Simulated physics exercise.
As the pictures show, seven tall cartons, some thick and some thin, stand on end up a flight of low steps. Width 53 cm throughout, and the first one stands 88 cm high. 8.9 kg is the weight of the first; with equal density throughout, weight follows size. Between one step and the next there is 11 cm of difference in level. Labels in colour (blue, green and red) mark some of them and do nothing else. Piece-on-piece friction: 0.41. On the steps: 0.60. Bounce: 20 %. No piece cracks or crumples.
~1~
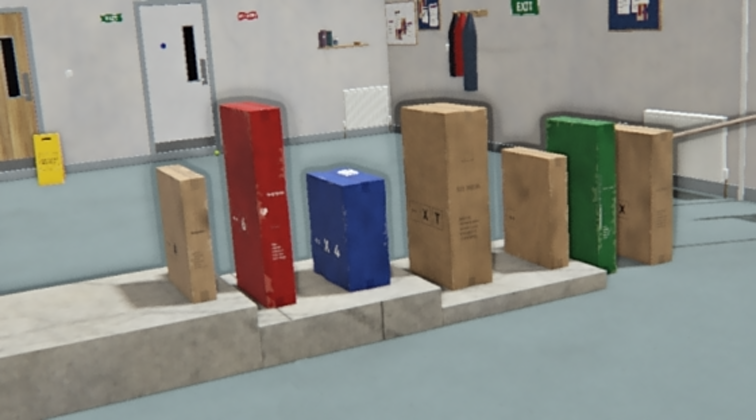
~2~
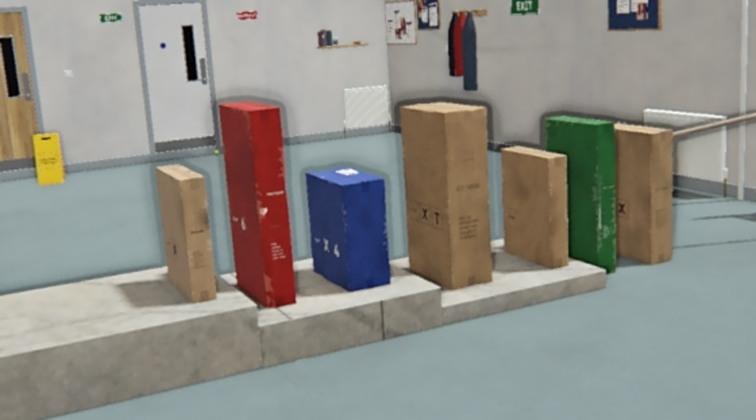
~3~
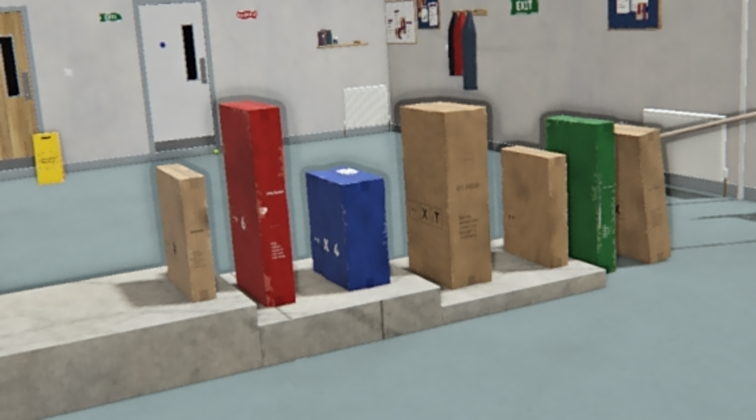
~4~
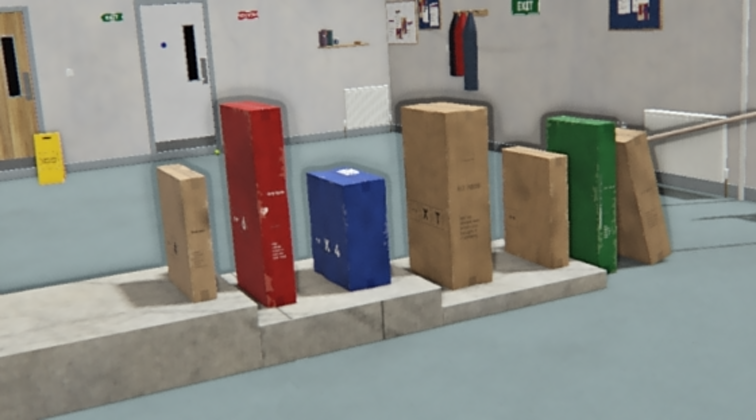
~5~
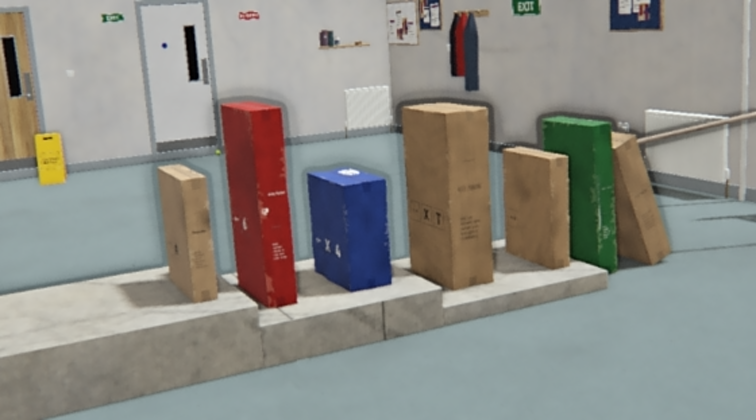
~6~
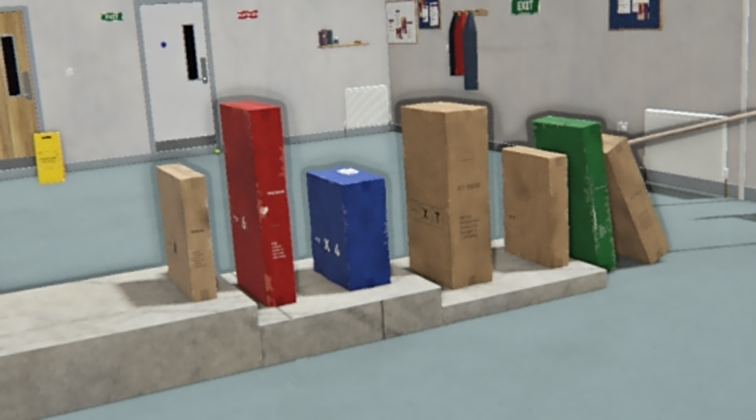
Seven tall cartons standing in a row on low steps, the far-right brown one leaning left against the green, which tilts slightly.
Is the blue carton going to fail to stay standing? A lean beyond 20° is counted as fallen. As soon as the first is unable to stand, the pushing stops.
Yes, it is lost.
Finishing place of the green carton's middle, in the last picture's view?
Roughly (535, 226).
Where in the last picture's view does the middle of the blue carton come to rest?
It finishes near pixel (285, 243) of the last picture.
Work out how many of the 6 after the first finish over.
Count: 6.
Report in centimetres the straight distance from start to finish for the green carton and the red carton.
Net displacement (cm): Green = 40; red = 60.
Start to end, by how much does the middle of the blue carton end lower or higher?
5 centimetres lower, roughly.
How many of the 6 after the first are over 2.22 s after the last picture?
Tally at that time: 6.
Then, 0.70 s after the last picture, 2 of the 6 other cartons over; blue carton unmoved; green carton leaning 45°.
Then, 2.22 s after the last picture, 6 of the 6 other cartons over; blue carton leaning 56°; green carton leaning 60°.
At rest, 6 of the 6 other cartons over; blue carton leaning 58°; red carton leaning 66°; green carton leaning 60°. Not one is left standing. As the last picture would show them, middles, blue carton near (285, 243), red carton near (159, 247).
